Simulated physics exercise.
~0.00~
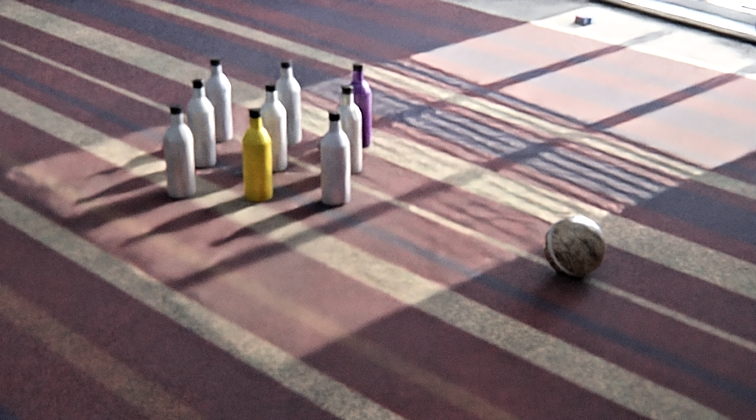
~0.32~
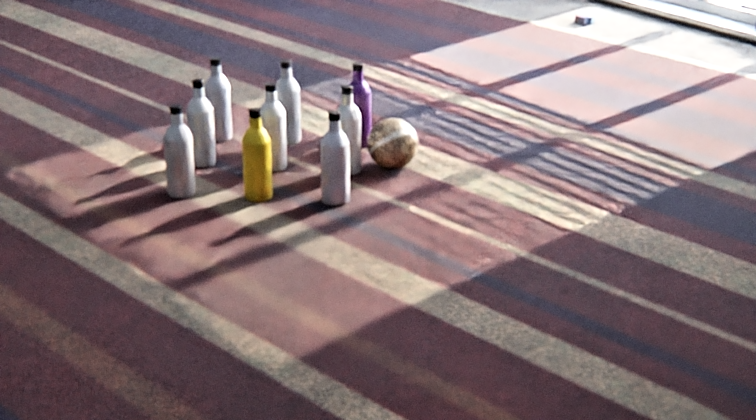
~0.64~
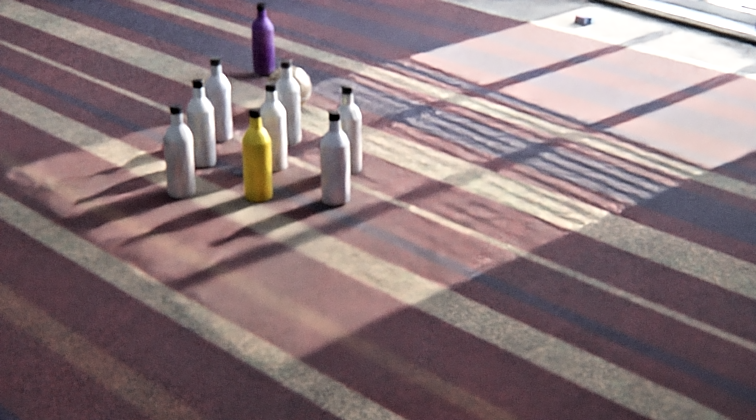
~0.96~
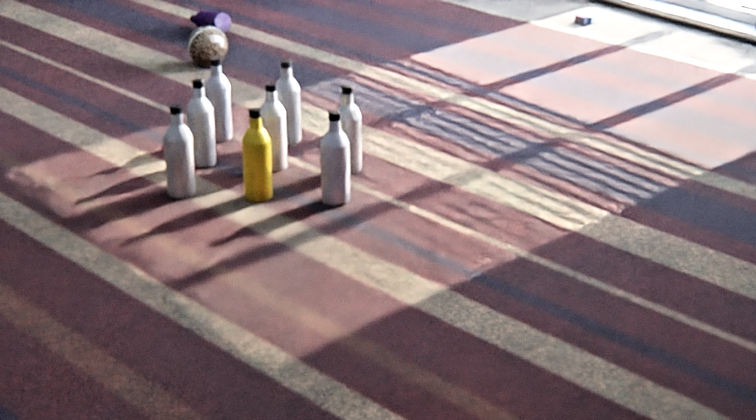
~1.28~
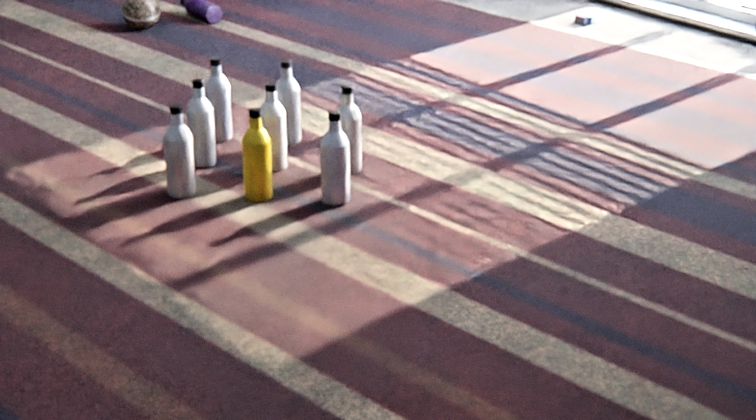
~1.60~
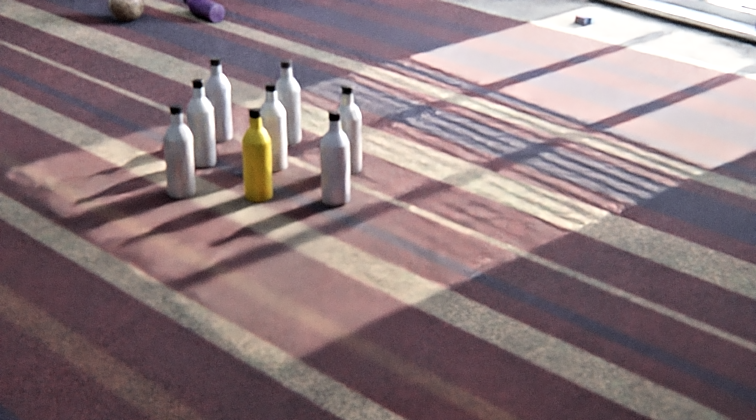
On a striped carpet, a ball rolls left, topples the purple bottle, and leaves the rest standing.
